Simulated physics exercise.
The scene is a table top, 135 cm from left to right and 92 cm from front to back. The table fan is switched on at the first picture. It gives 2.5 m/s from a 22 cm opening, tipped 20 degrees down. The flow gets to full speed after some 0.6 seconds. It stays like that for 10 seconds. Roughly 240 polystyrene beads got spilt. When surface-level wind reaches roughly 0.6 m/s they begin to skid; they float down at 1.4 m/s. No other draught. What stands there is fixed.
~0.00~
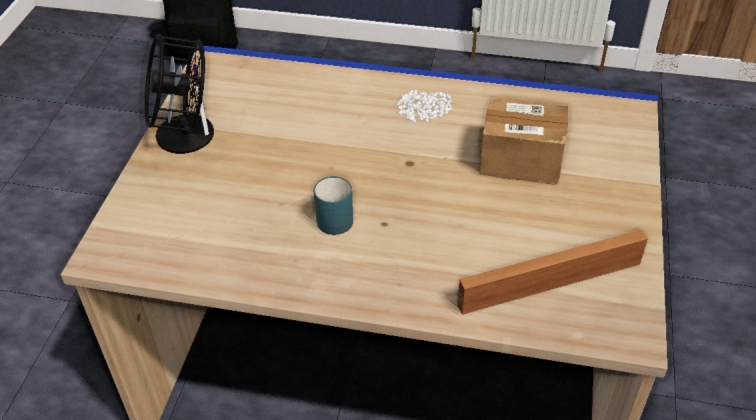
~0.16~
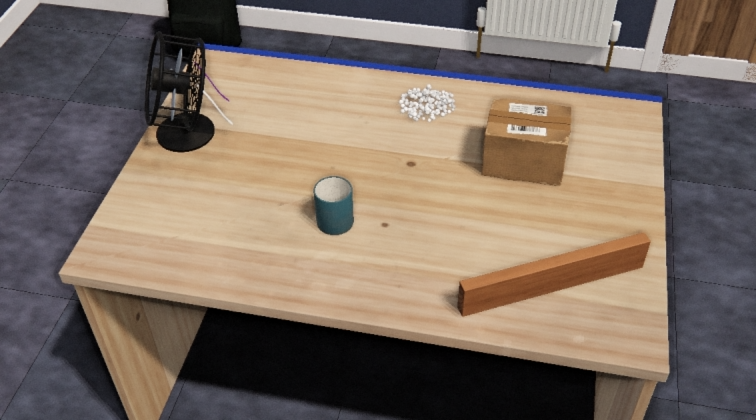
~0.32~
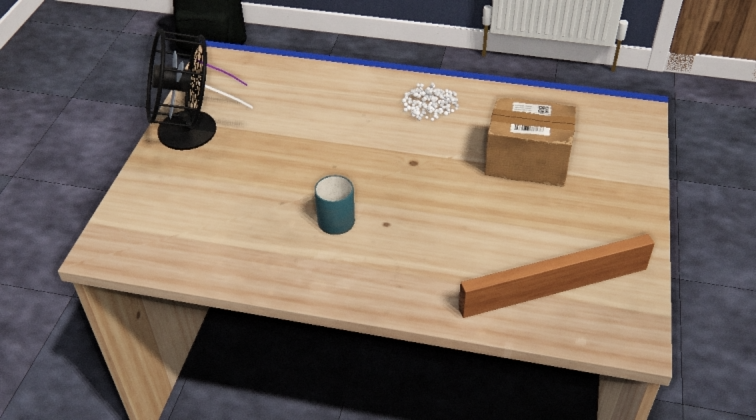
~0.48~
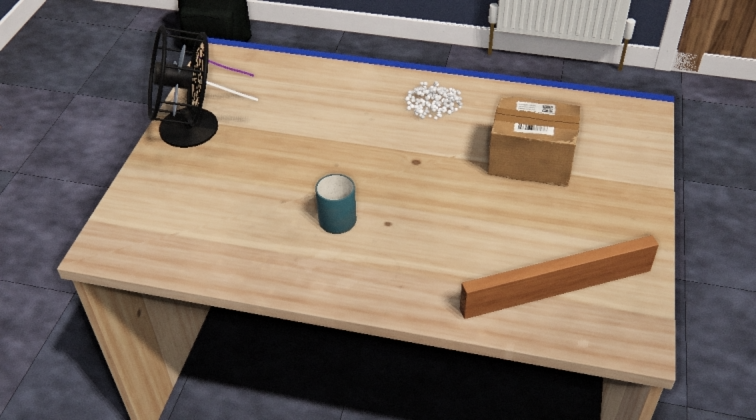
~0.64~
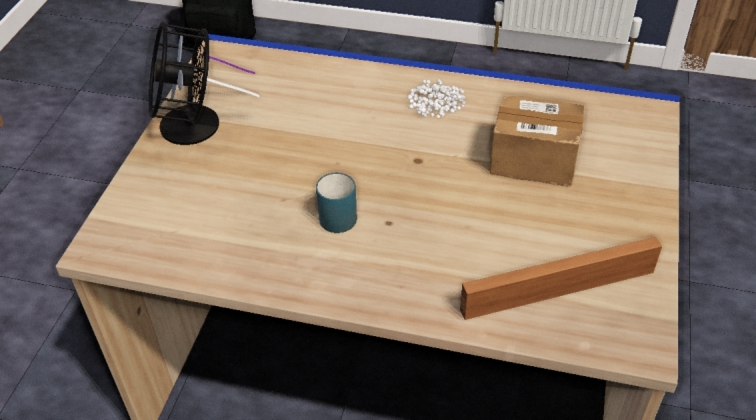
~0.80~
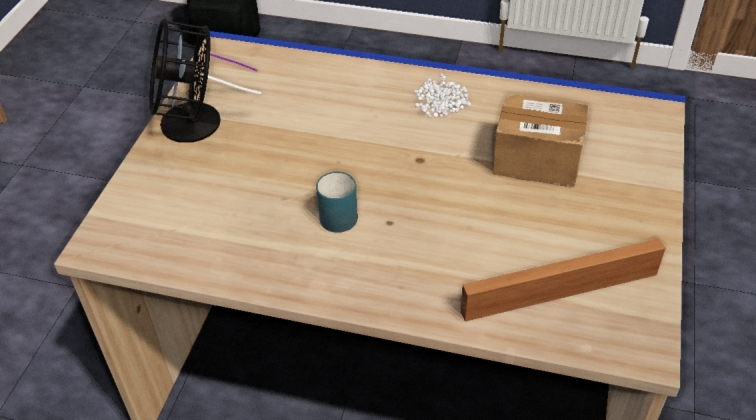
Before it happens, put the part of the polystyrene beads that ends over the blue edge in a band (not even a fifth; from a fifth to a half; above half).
The count over that edge is going to pass the halfway mark.
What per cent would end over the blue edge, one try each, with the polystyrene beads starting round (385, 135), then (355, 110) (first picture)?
First try 2 %, second try 80 %.
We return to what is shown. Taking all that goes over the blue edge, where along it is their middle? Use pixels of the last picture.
Near (544, 78).
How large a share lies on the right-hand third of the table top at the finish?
About 0 percent.
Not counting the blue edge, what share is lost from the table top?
Estimate: Close to 25 per cent.
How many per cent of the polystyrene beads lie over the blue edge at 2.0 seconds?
80 % or thereabouts.
After 2.0 s the count stands so, 76 % are over the blue edge.
After 3.2 s the count stands so, 76 % are over the blue edge.
After 5.5 s the count stands so, 76 % are over the blue edge.
After 10.0 s, at the end, 76 % are over the blue edge.
